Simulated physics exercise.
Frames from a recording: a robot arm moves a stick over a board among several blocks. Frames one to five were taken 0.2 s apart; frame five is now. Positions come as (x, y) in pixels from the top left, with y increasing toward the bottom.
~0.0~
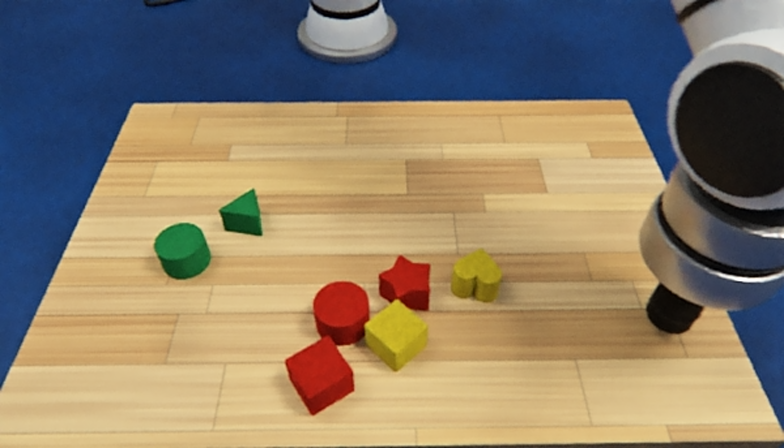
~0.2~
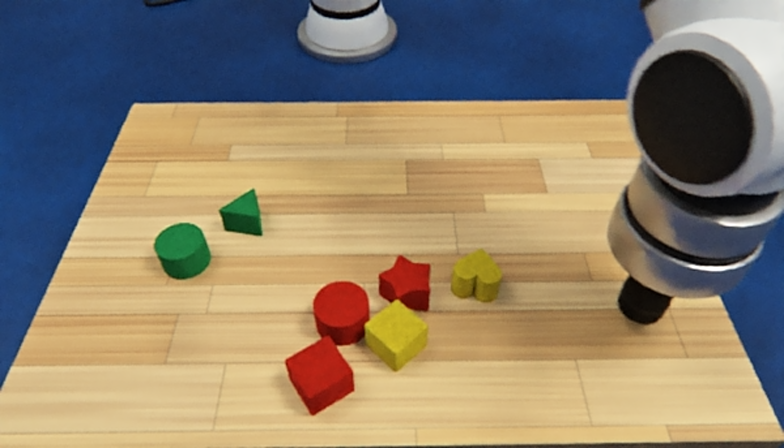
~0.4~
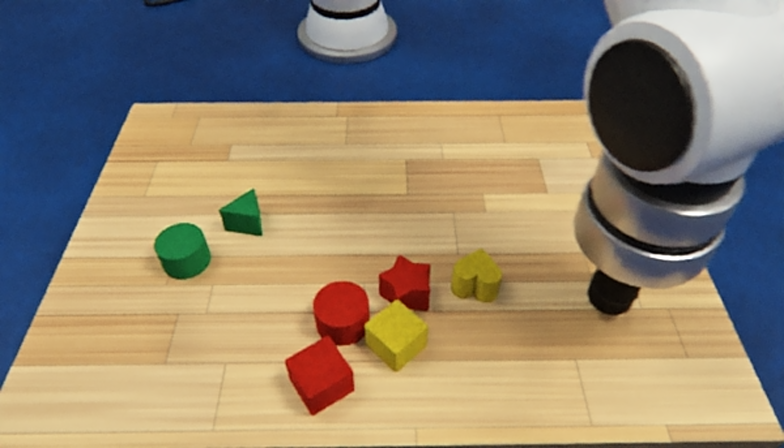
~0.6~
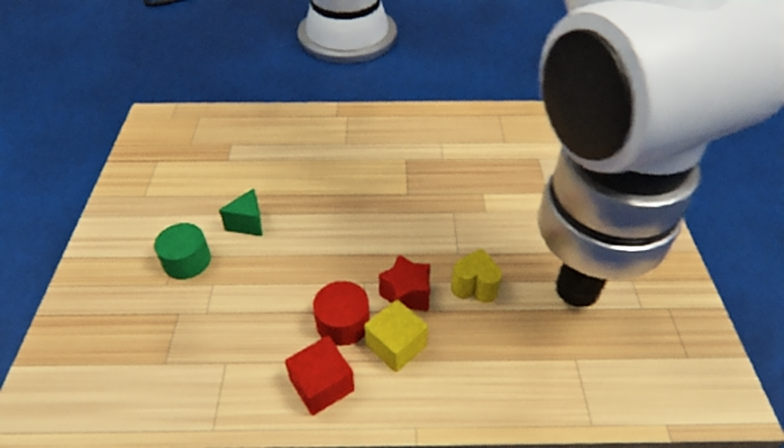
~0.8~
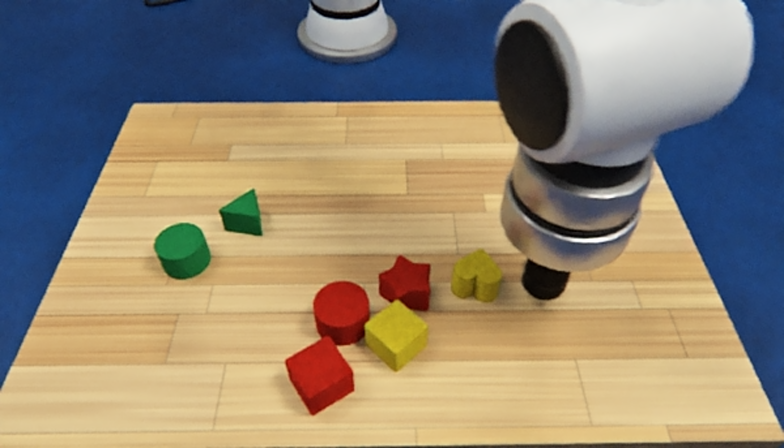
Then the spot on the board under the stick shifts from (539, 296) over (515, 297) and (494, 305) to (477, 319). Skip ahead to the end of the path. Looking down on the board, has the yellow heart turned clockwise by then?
Yes, that is what happens.
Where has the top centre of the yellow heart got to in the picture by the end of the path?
Its top centre is at about (453, 269).
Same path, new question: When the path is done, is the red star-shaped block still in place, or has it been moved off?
It is left in place.
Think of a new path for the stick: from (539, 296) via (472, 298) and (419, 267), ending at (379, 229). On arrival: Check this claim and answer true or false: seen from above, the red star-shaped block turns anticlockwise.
True.
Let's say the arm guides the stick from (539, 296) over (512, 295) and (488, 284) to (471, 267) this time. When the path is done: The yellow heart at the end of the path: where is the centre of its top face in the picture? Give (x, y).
I expect it at (430, 244).
What follows on the original path. Halfway along, stick at (506, 289); yellow heart at (465, 265), turned 20° clockwise.
At the end, stick at (479, 307); red star-shaped block in place; yellow heart at (453, 269), turned 60° clockwise.
